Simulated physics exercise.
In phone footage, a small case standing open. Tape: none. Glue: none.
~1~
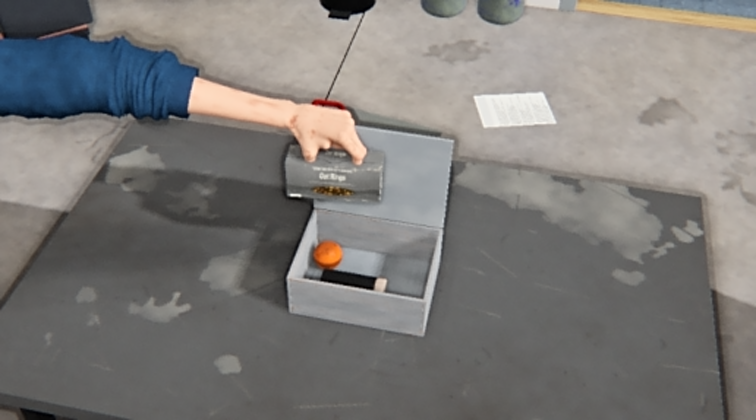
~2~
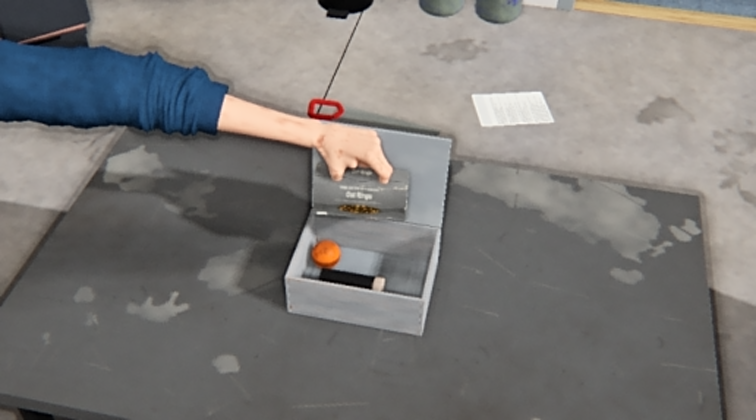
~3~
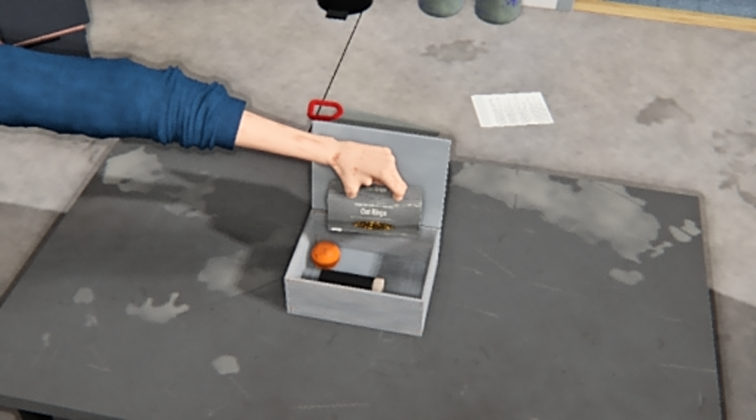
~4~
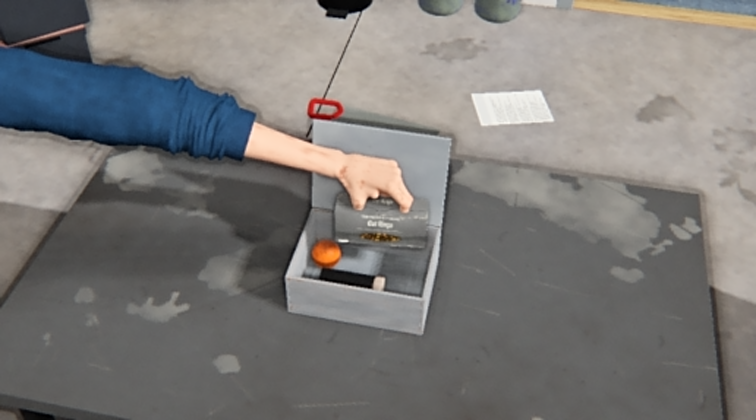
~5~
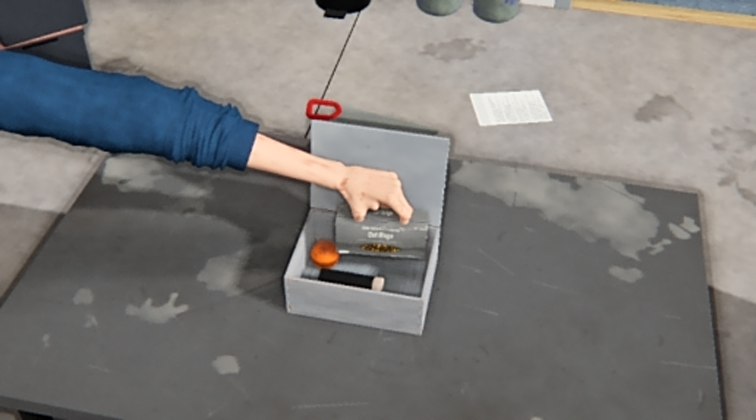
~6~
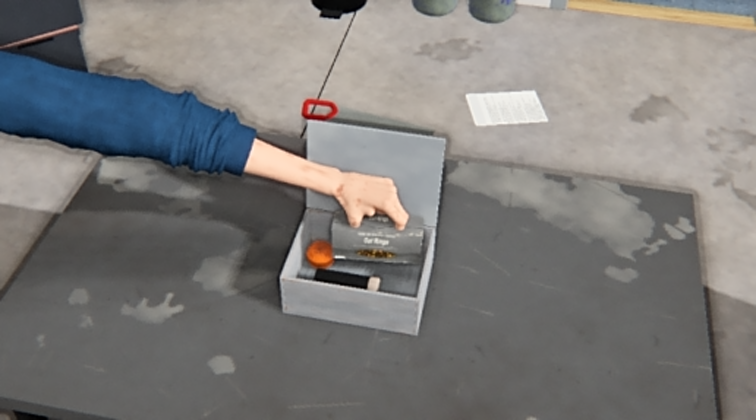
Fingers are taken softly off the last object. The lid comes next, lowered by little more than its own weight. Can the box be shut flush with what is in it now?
Yes, flush.
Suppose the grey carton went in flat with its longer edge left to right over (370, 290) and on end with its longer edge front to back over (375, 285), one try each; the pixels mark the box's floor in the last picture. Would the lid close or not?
The lid goes all the way down the first time and stays partly open the second time.
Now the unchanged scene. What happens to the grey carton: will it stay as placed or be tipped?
It stays as placed.
Then, 0.70 s past the last view, grey carton displaced a little near (378, 259); black shaker displaced a little.
Then, 1.50 s past the last view, lid 65° above the rim; grey carton displaced a little near (378, 259); black shaker displaced about its own width.
Then, 2.00 s past the last view, lid 15° above the rim; grey carton displaced a little near (378, 259); black shaker displaced about its own width.
Finally, lid shut; moved from the start, black shaker and grey carton; orange ball still in place. Final places as the last picture's camera would see them, grey carton near (378, 259).
